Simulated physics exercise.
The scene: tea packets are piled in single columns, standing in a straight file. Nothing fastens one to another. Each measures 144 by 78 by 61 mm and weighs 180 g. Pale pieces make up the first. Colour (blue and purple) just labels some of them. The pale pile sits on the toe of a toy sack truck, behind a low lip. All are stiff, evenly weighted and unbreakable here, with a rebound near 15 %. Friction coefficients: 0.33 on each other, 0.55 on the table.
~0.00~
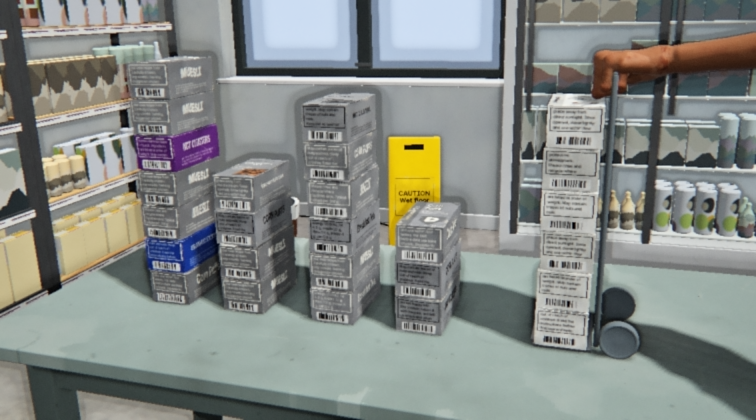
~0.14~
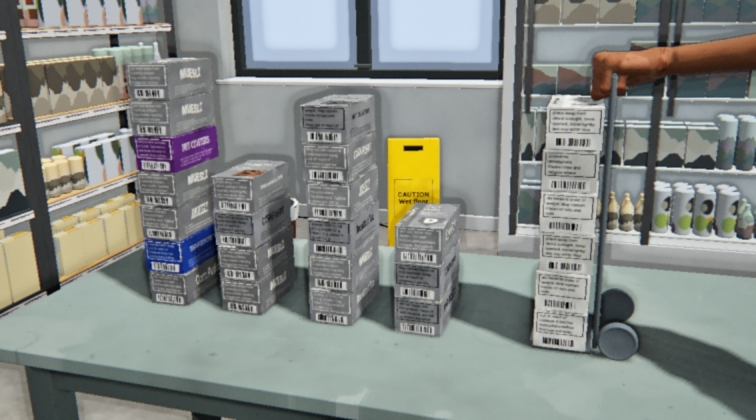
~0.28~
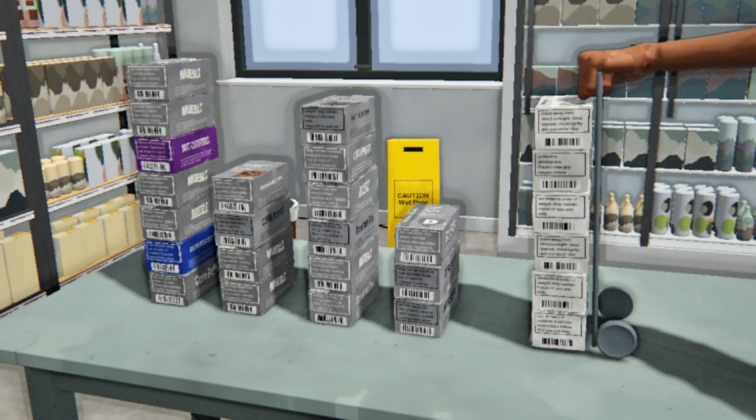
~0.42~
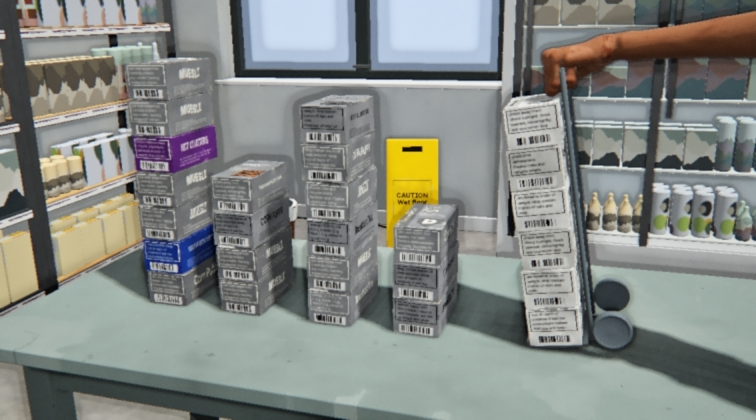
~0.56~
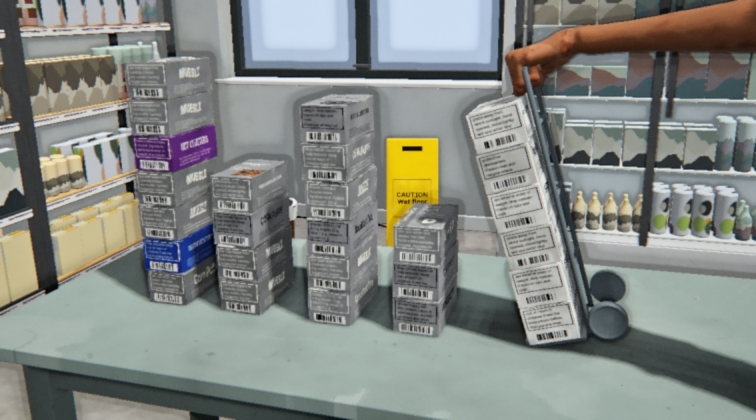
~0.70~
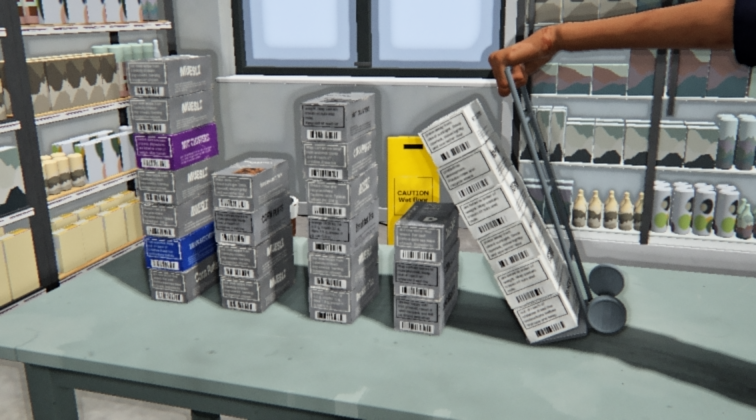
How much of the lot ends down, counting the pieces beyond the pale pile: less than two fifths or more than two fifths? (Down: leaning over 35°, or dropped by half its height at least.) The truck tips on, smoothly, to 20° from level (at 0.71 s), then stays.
It comes to less than two fifths.
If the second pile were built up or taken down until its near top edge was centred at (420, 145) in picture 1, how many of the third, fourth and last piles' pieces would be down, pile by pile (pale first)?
In that case third 6, fourth 4, last 7.
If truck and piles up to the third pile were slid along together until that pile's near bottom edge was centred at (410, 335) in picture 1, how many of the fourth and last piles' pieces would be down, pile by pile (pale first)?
In that case fourth 0, last 0.
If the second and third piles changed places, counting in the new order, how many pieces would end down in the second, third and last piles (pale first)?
In that case second 4, third 1, last 7.
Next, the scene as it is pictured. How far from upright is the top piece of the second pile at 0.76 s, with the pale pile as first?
Roughly 0° from upright.
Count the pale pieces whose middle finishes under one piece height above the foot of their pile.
2 of them.
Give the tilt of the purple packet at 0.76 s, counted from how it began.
Roughly 0°.
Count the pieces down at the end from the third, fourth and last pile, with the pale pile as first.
Pieces: Third 0, fourth 0, last 0.
After 0.76 s, 6 of the pale pile down; none of the 20 other packets down.
After 0.86 s, 6 of the pale pile down; none of the 20 other packets down, 3 disturbed.
After 1.26 s, 6 of the pale pile down; none of the 20 other packets down, 7 disturbed.
At rest (1.8 s), 6 of the pale pile down; none of the 20 other packets down, 9 disturbed; blue packet unmoved; purple packet unmoved. That is 0 per cent. As the last picture would show them, middles, blue packet near (186, 242), purple packet near (178, 145).
